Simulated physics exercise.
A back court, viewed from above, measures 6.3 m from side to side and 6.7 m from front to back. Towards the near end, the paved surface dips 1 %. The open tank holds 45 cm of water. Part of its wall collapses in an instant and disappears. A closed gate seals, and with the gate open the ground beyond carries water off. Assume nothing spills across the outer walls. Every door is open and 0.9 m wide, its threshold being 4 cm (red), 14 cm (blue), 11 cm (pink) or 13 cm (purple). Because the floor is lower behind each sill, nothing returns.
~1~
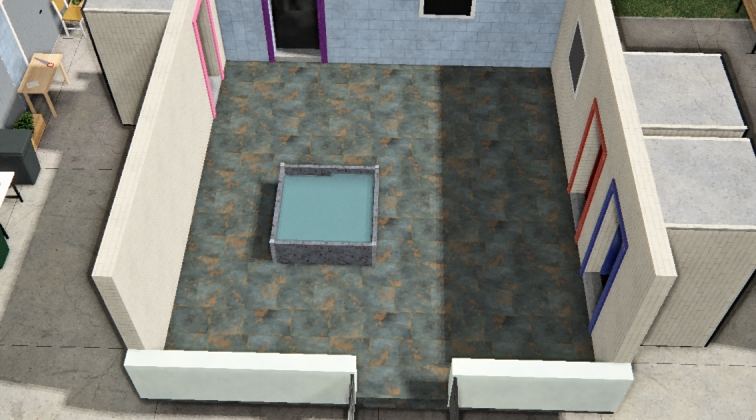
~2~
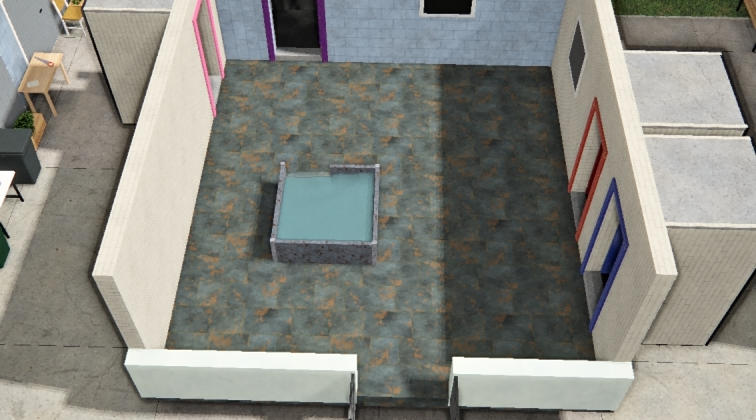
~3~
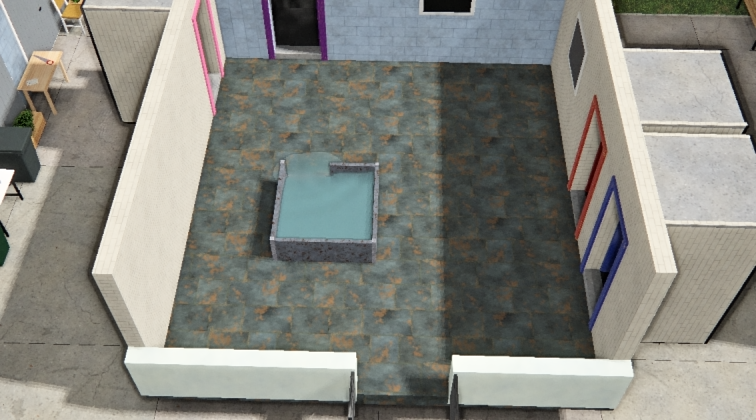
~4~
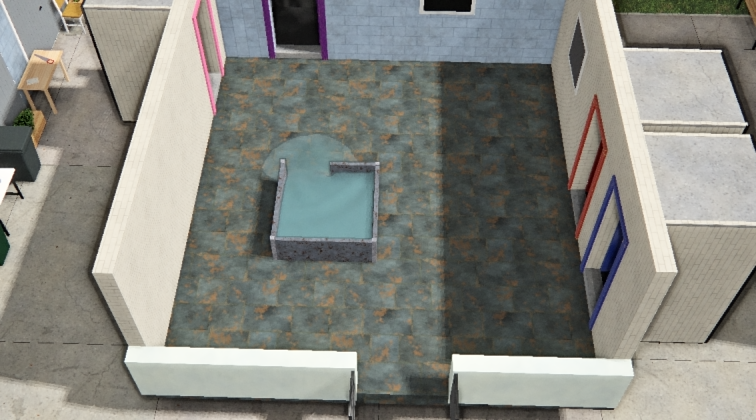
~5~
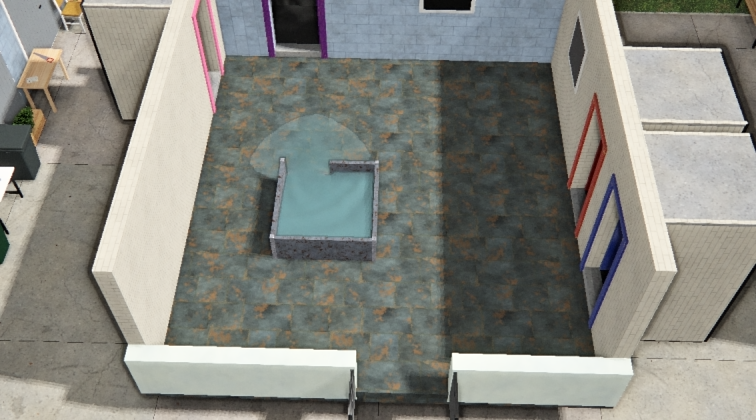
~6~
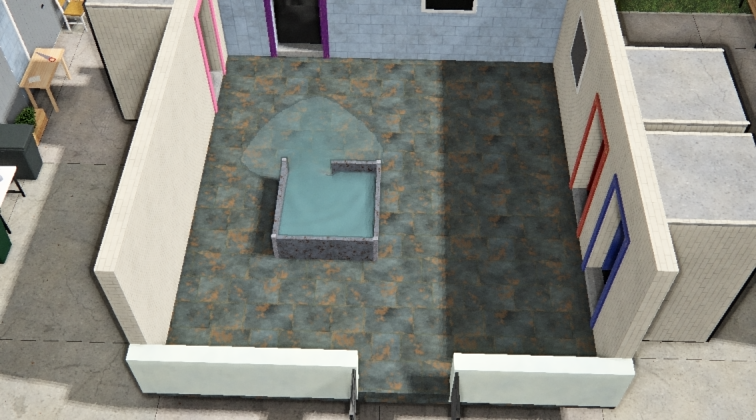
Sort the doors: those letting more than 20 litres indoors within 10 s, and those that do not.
The red door is among those that do not; the blue door is among those that do not; the pink door is among those that do not; the purple door is among those that do not.
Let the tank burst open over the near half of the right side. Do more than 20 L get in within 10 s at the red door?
Then red exceeds it.
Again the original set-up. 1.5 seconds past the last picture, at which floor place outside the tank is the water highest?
Close to (228, 56).
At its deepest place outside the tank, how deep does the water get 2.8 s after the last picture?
About 13 cm at most.
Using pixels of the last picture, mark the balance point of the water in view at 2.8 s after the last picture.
Its balance point sits around (320, 135).
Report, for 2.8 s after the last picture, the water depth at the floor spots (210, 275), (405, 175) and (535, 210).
0, 0 and 0 cm, respectively.
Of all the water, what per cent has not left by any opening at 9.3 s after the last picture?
Close to 100 in a hundred remains.
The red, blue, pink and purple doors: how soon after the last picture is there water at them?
Red: 6.0 s; blue: 8.0 s; pink: 0.9 s; purple: 0.5 s.
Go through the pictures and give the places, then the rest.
In the first picture, still water, 45 cm deep, in the open tank at (327, 207).
In the second picture, the front is at a hidden place, 0.5 m from the gap on the open tank's far side; 0.2 m2 of floor is under water; 45 cm left at the back of the open tank.
In the third picture, water pours out on the open tank's far side and has run 0.7 m, to (329, 156); typically 6 cm deep outside, 45 cm at the open tank's back.
In the fourth picture, water pours out on the open tank's far side and has run 1.1 m, to (321, 137); typically 5 cm deep outside, 45 cm at the open tank's back.
In the fifth picture, the front is at (306, 119), 1.5 m from the gap on the open tank's far side; 1.8 m2 of floor is under water; 44 cm left at the back of the open tank.
In the sixth picture, water pours out on the open tank's far side and has run 1.9 m, to (306, 102); typically 3 cm deep outside, 39 cm at the open tank's back.
Then, 0.7 s after the last picture water covers 20 % of the floor and is deepest (20 cm) near (308, 172); red door not reached, blue door not reached, pink door not reached, purple door 7 cm at the sill, 0 L in.
Then, 1.5 s after the last picture water covers 25 % of the floor and is deepest (29 cm) near (228, 56); red door not reached, blue door not reached, pink door 10 cm at the sill, 0 L in, purple door 15 cm at the sill, 0 L in.
Then, 2.8 s after the last picture water covers 30 % of the floor and is deepest (13 cm) near (223, 82); red door not reached, blue door not reached, pink door 12 cm at the sill, 1 L in, purple door 11 cm at the sill, 1 L in.
Then, 5.3 s after the last picture water covers 45 % of the floor and is deepest (8 cm) near (282, 132); red door not reached, blue door not reached, pink door 6 cm at the sill, 3 L in, purple door 5 cm at the sill, 2 L in.
Then, 9.3 s after the last picture water covers 70 % of the floor and is deepest (6 cm) near (174, 370); red door 3 cm at the sill, 0 L in, blue door 2 cm at the sill, 0 L in, pink door 3 cm at the sill, 3 L in, purple door 2 cm at the sill, 2 L in.
